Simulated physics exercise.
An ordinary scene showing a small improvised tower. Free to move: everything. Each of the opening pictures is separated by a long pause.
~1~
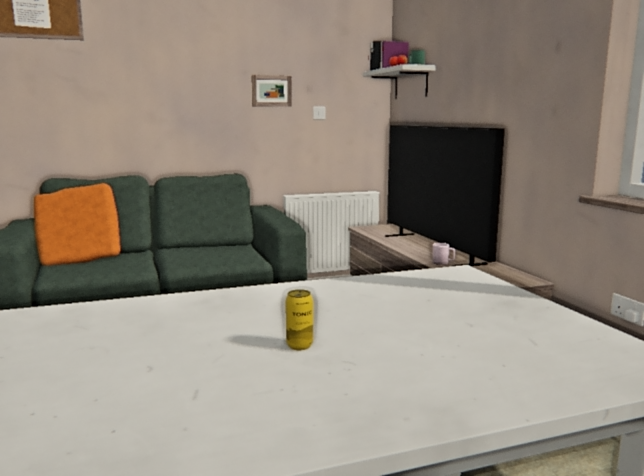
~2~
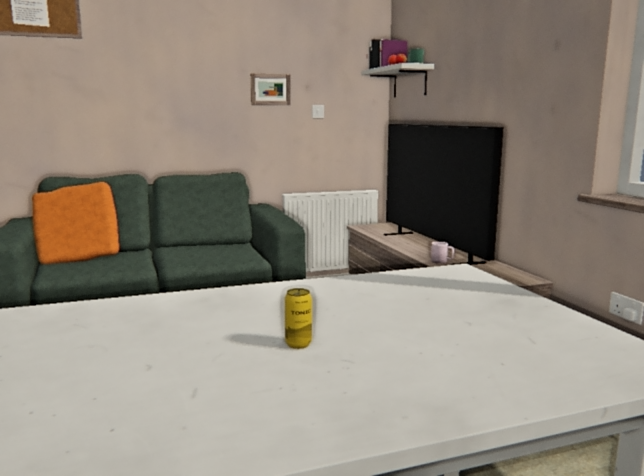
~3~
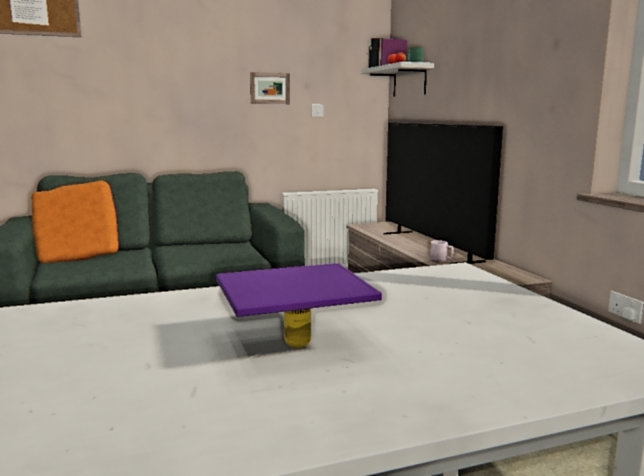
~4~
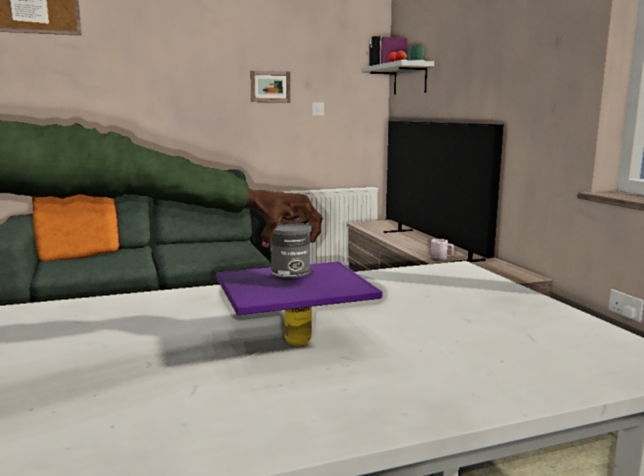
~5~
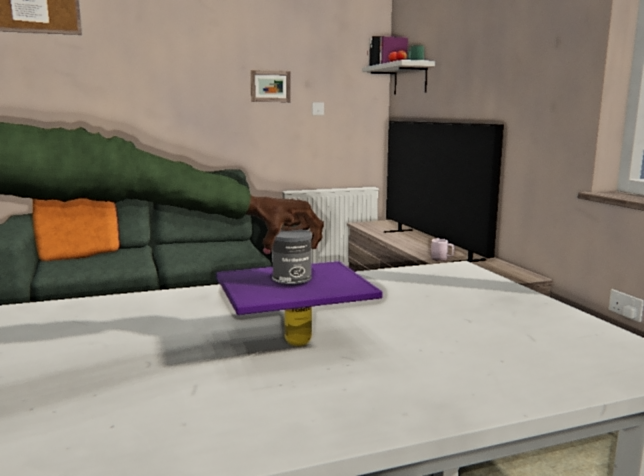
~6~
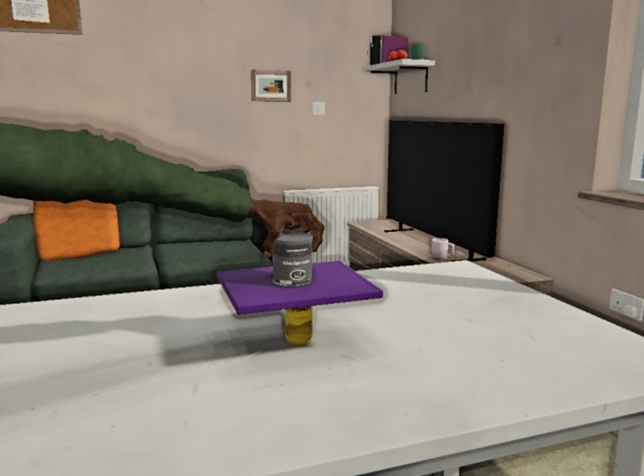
A purple board appears atop a yellow can, then a hand lowers a grey tin onto it.
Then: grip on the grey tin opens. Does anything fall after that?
It stays steady.
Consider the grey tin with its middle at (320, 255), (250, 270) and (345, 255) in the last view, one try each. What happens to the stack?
With the first release it stays steady; with the second it tips over; with the third it tips over.
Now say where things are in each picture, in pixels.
The last thing is not in view yet; yellow can (299, 320), in the first picture.
The last thing is not in view yet; yellow can (298, 319), in the second picture.
The last thing is not in view yet; yellow can (298, 318), in the third picture.
On its way; grey tin (291, 249); yellow can (298, 316), in the fourth picture.
On its way; grey tin (292, 256); yellow can (298, 316), in the fifth picture.
Set down, still held; grey tin (292, 259); yellow can (299, 315), in the sixth picture.
Then, 0.20 s on from there, no change.
Then, 0.50 s on from there, grey tin resting near (292, 259).
In the end, all 3 unmoved. At the end, from the last picture's camera, grey tin near (292, 259). The stack keeps its balance.
